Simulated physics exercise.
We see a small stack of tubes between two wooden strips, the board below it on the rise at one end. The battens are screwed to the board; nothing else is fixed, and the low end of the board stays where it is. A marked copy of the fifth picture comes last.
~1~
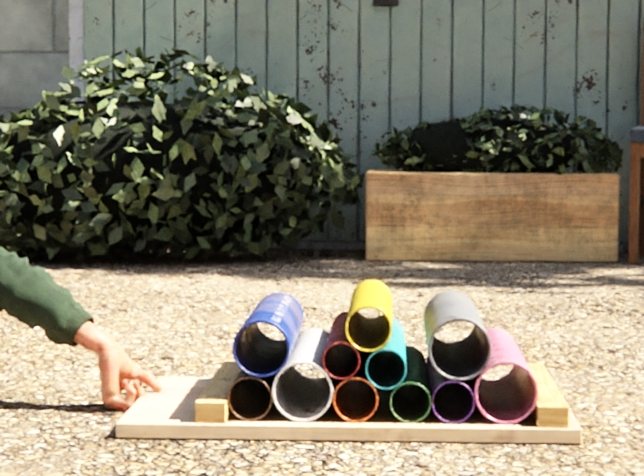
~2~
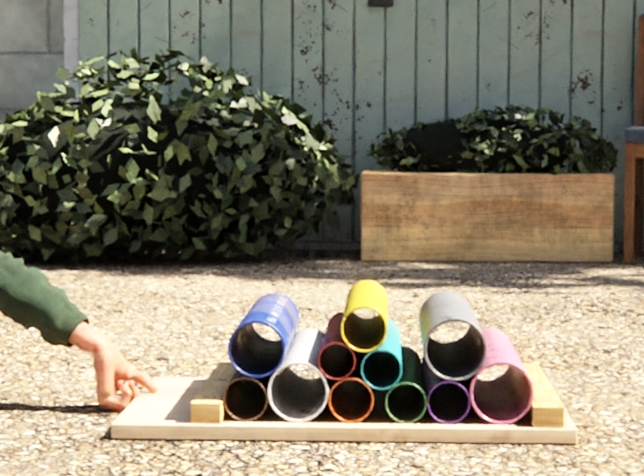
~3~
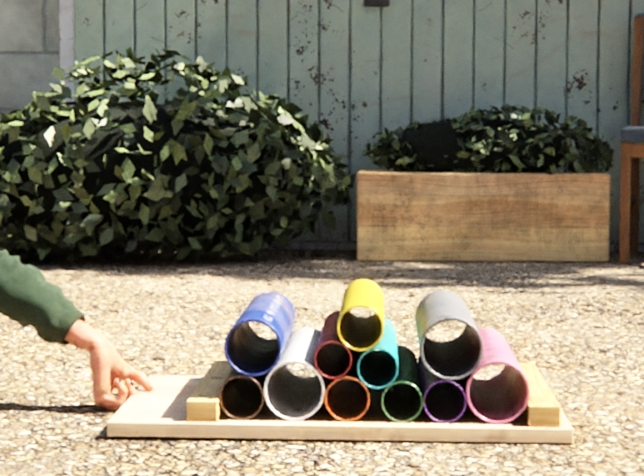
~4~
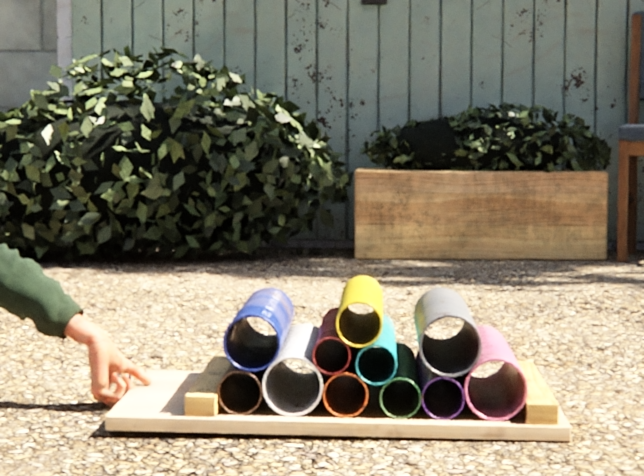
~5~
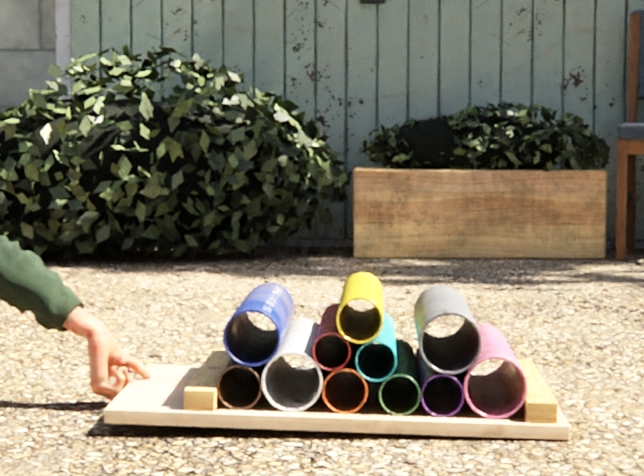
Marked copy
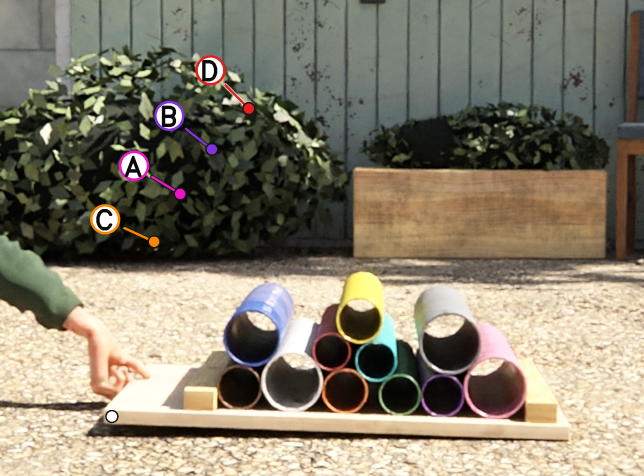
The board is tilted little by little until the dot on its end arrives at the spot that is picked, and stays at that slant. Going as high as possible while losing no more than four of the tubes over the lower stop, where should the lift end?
No higher than B.
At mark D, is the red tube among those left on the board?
No.
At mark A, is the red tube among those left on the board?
Yes.
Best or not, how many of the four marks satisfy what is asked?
Three of them.
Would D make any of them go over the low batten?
Yes.
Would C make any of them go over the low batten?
No.
On the marked copy, A at (180, 194); B at (212, 149); C at (154, 242); D at (249, 108); the white dot at (112, 417).
Following B. Soon after the start, board at 22°.
Later, board at 38°.
In the end, board at 38°, three over the low batten (grey, turquoise, yellow).
As for the rest, A none over the low batten; C none over the low batten; D six over the low batten.
